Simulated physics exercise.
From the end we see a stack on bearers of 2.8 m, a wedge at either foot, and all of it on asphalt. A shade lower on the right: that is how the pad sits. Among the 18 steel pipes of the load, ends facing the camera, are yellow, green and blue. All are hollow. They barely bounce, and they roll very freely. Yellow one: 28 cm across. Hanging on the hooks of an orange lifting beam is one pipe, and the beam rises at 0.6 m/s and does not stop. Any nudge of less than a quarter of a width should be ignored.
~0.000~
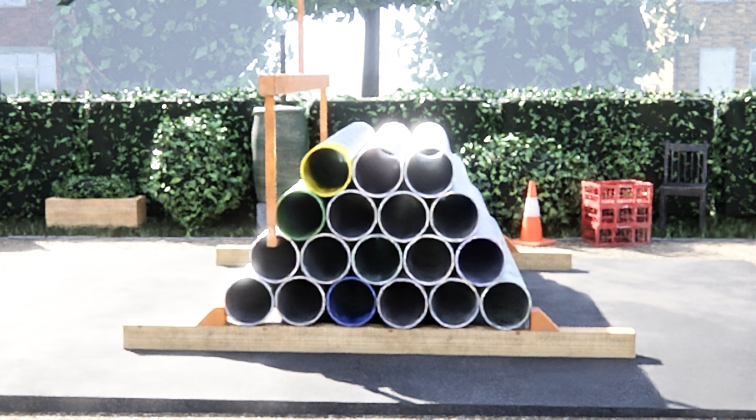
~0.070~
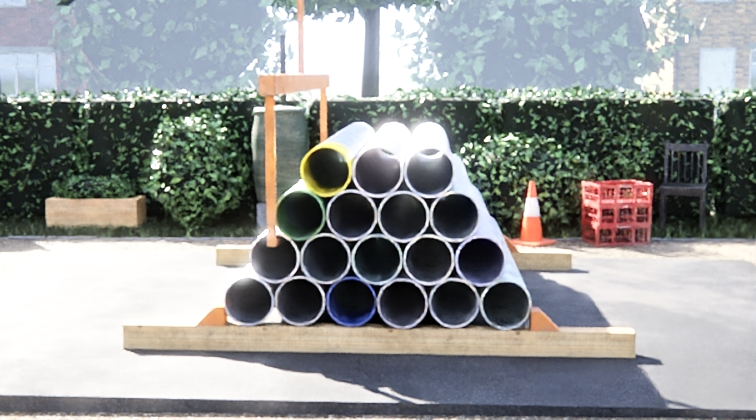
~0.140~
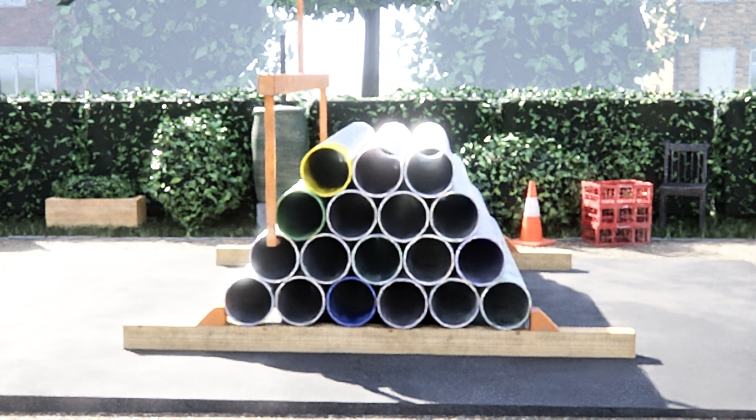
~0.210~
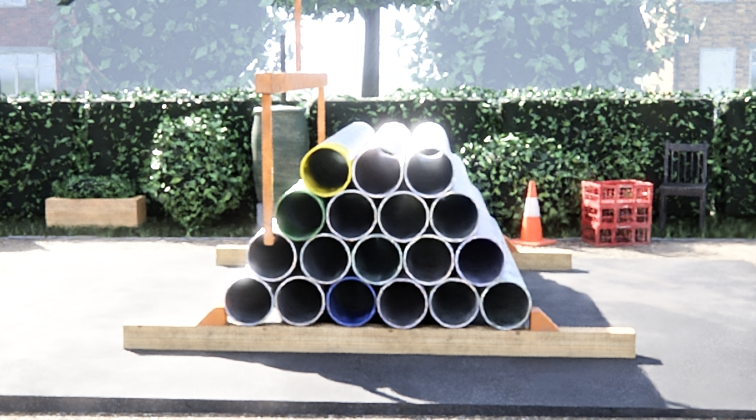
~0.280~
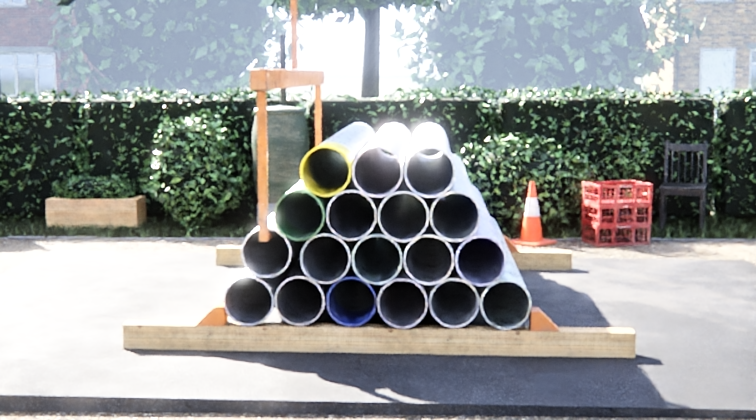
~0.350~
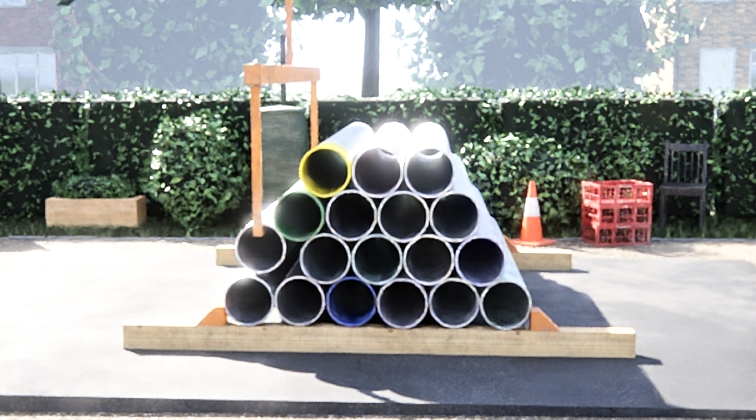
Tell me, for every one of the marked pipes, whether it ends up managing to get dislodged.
Here it is: Yellow pipe - it does, green - it does, blue - it does not.
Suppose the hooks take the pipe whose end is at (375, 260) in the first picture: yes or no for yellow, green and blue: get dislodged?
With that change, yellow will, green won't, and blue won't.
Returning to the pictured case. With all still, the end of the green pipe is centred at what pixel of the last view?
I'd say somewhere close to (274, 258).
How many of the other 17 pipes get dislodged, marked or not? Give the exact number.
2 in total.
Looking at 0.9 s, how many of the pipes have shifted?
2.
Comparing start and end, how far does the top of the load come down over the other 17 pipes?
Some 0 cm lower.
Then, 0.6 s in, yellow is 5 cm further left and 4 cm lower; green is 5 cm further left and 4 cm lower; blue is unmoved; 0 others dislodged.
Then, 0.7 s in, yellow is 10 cm further left and 10 cm lower; green is 10 cm further left and 10 cm lower; still the same for blue; 2 others dislodged.
Then, 0.8 s in, yellow is 16 cm further left and 24 cm lower; green is 16 cm further left and 23 cm lower; still the same for blue; 2 others dislodged.
Then, 0.9 s in, yellow is 13 cm further left and 21 cm lower; green is 13 cm further left and 22 cm lower; still the same for blue; 2 others dislodged.
In the end (1.2 s), yellow is 14 cm further left and 24 cm lower; green is 15 cm further left and 24 cm lower; blue is unmoved; 2 others dislodged.
